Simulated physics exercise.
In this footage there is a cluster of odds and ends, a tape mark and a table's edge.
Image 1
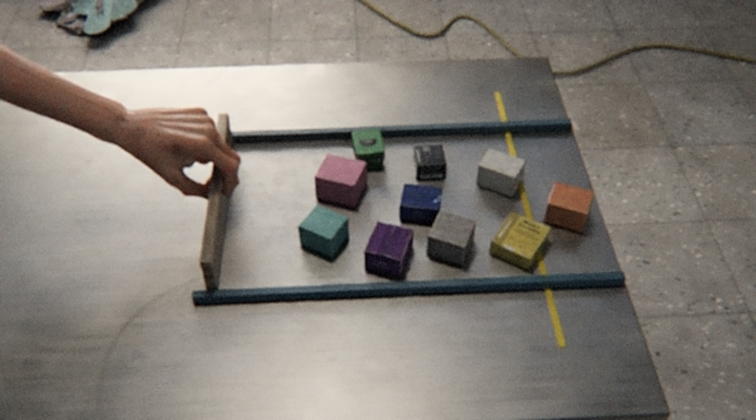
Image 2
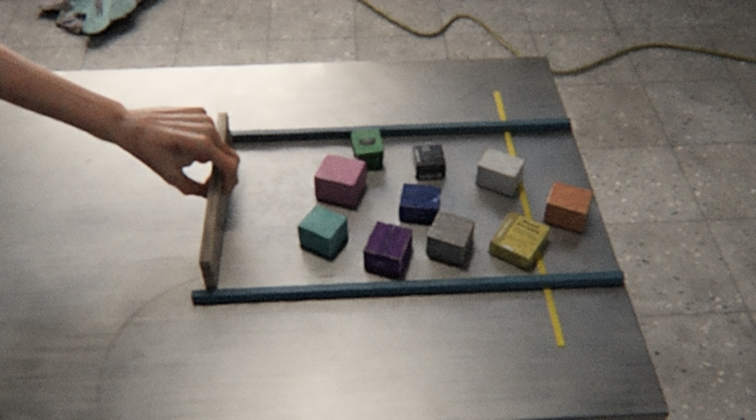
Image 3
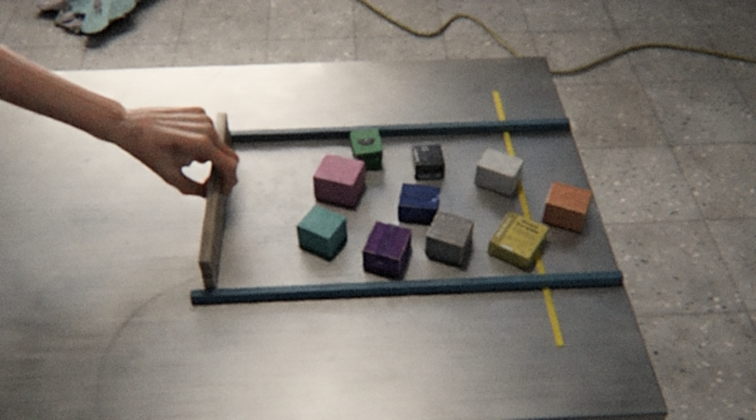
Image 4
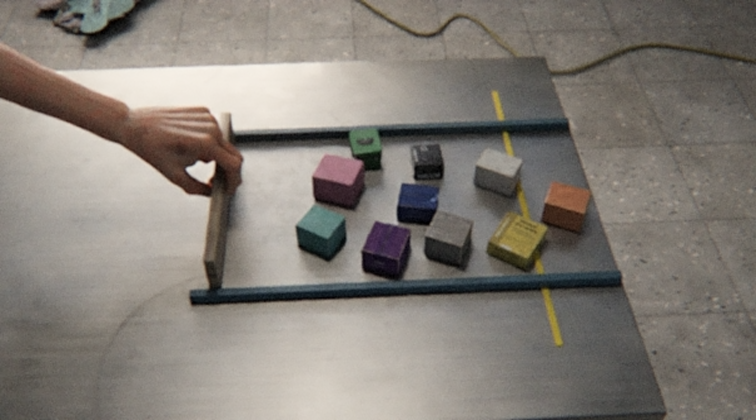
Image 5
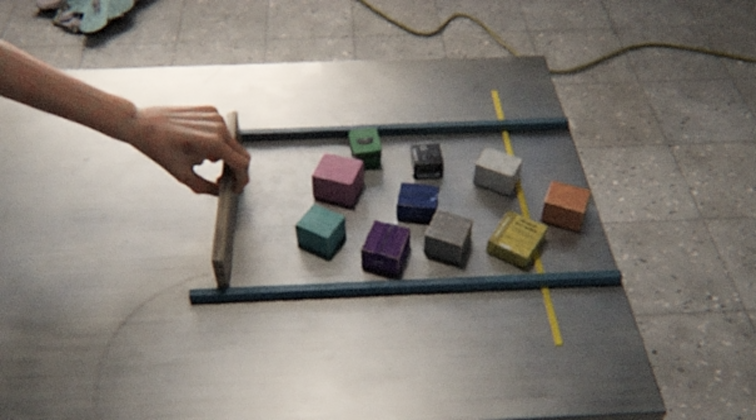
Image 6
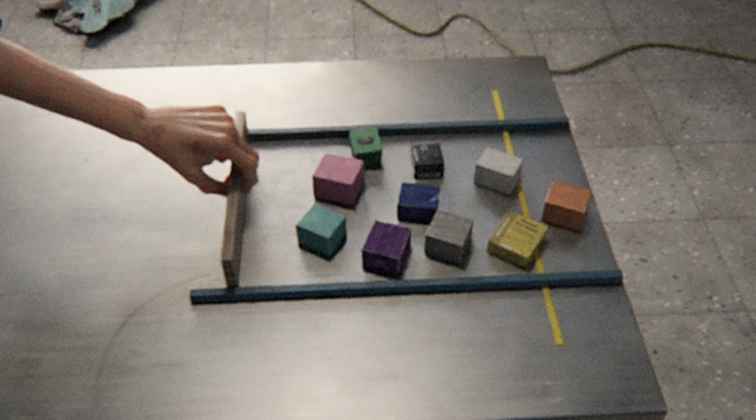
A hand slides a wooden board slightly right between two rails toward scattered colored blocks.
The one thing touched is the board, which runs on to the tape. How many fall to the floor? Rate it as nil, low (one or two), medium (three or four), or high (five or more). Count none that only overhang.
Low, one or two.
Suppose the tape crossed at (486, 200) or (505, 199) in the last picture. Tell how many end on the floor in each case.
In that order 0 and 1.
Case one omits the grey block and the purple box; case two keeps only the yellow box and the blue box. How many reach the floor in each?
0 in the first case, 0 in the second.
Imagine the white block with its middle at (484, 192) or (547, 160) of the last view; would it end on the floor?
Results in order - still up; still up.
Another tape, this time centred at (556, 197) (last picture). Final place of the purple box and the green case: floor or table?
The purple box stays where it is; the green case stays where it is.
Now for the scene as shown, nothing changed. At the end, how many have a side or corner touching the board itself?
Number: 4.
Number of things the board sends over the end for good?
Fallen: 2.
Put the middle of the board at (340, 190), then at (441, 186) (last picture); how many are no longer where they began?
It comes to 3 for the first spot, 9 for the other.
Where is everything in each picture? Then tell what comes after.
Orange block (569, 207); yellow box (520, 240); white block (501, 172); board (218, 196); tape (525, 200), in the first picture.
Yellow box (519, 240); black box (429, 161), in the second picture.
White block (499, 172); green case (366, 150), in the third picture.
Orange block (566, 206); pink block (338, 180), in the fourth picture.
Yellow box (517, 239); purple box (386, 248), in the fifth picture.
Orange block (566, 205); yellow box (517, 239); white block (498, 171); board (237, 194); tape (522, 198), in the sixth picture.
Soon after, none off yet; orange block at rest near (566, 205); yellow box at rest near (517, 239); white block at rest near (498, 171).
Then, none off yet; orange block at rest near (566, 205); yellow box moved about its own width near (555, 237); white block at rest near (500, 171).
At rest, the number that fall off is one or two; fallen, yellow box and orange block.
